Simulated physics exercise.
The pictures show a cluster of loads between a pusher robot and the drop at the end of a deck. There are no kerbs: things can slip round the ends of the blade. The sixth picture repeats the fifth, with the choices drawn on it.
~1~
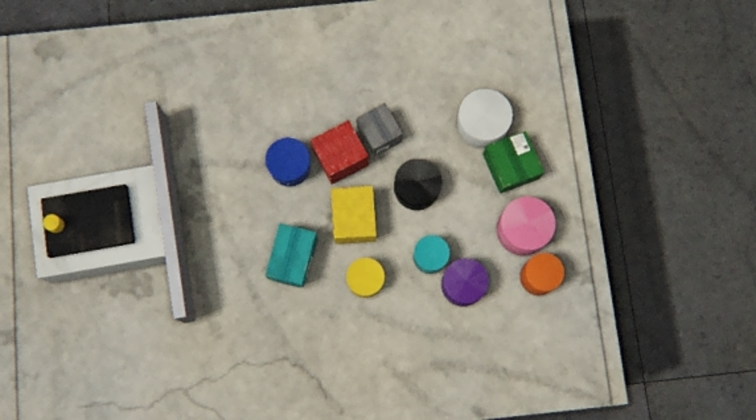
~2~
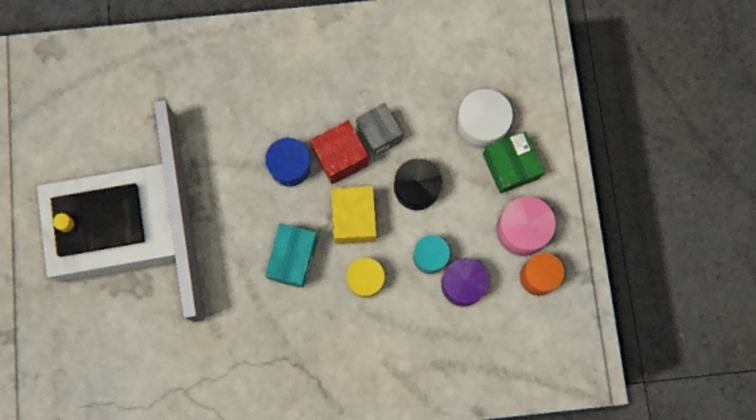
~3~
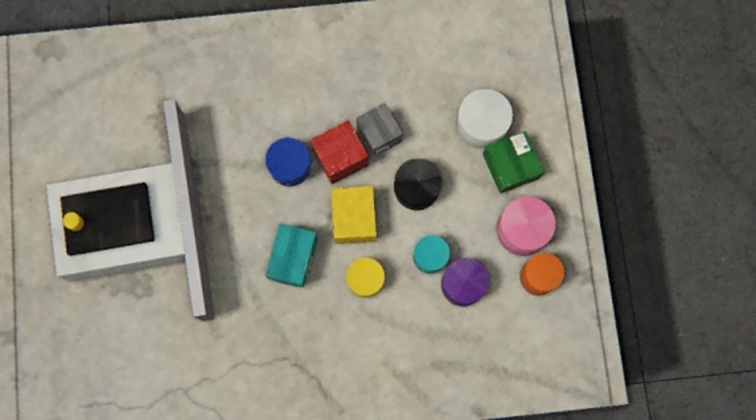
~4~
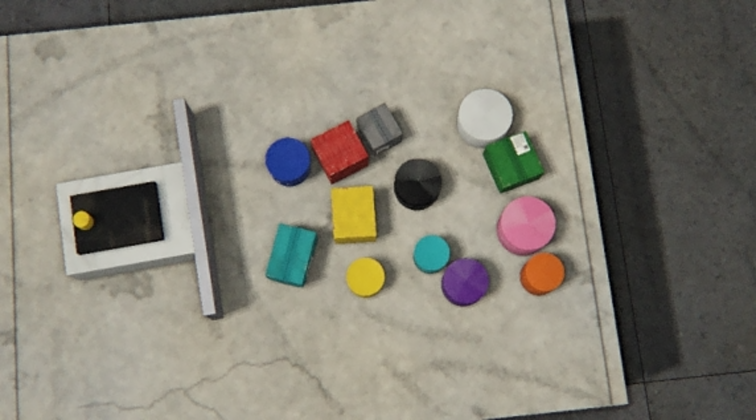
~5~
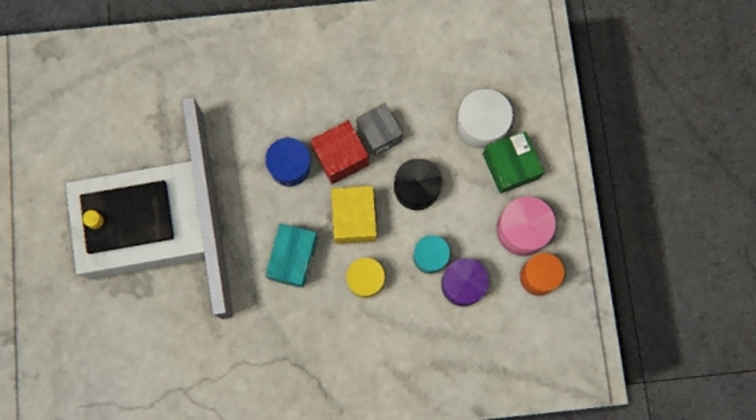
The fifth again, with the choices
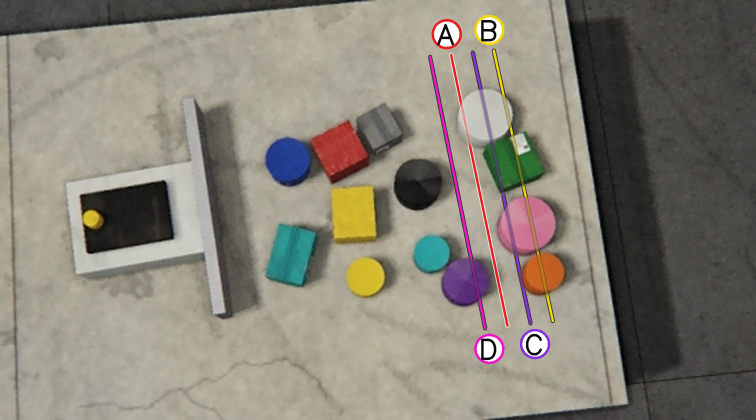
A white pusher robot with a wide grey blade, a black top panel and a yellow knob sits at the left of a pale, cracked stone deck, seen from high above. To its right lie scattered round and boxy loads, blue, red, grey, yellow, turquoise and black, with purple, white, green, pink and orange farther right. The robot slides slowly rightward, narrowing the gap, while the loads and camera stay still.
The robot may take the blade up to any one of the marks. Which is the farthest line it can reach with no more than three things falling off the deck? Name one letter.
It should halt at B.
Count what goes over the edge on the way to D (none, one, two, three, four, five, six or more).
In all, none.
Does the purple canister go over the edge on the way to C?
By then, no.
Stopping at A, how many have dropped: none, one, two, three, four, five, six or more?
In all, none.
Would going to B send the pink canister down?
Yes.
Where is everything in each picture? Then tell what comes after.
The first picture shows pink canister (526, 227); green parcel (513, 162); red crate (340, 153).
The second picture shows robot (104, 218); black canister (418, 185).
The third picture shows robot (114, 217); white canister (484, 119).
The fourth picture shows robot (124, 216); blue pail (289, 163).
The fifth picture shows robot (133, 215); turquoise box (292, 256); yellow crate (354, 215); turquoise pail (431, 255).
On the marked copy, A at (478, 186); B at (522, 181); C at (501, 184); D at (457, 188).
Following B. Soon after the start, robot (251, 204); yellow pail (395, 284); grey parcel (416, 120).
Later, robot (365, 192); orange canister (557, 273); green parcel (539, 161).
In the end, robot (456, 183); pink canister over the edge; orange canister over the edge; three fallen.
As for the rest, A is within the limit but short; C is within the limit but short; D is within the limit but short.
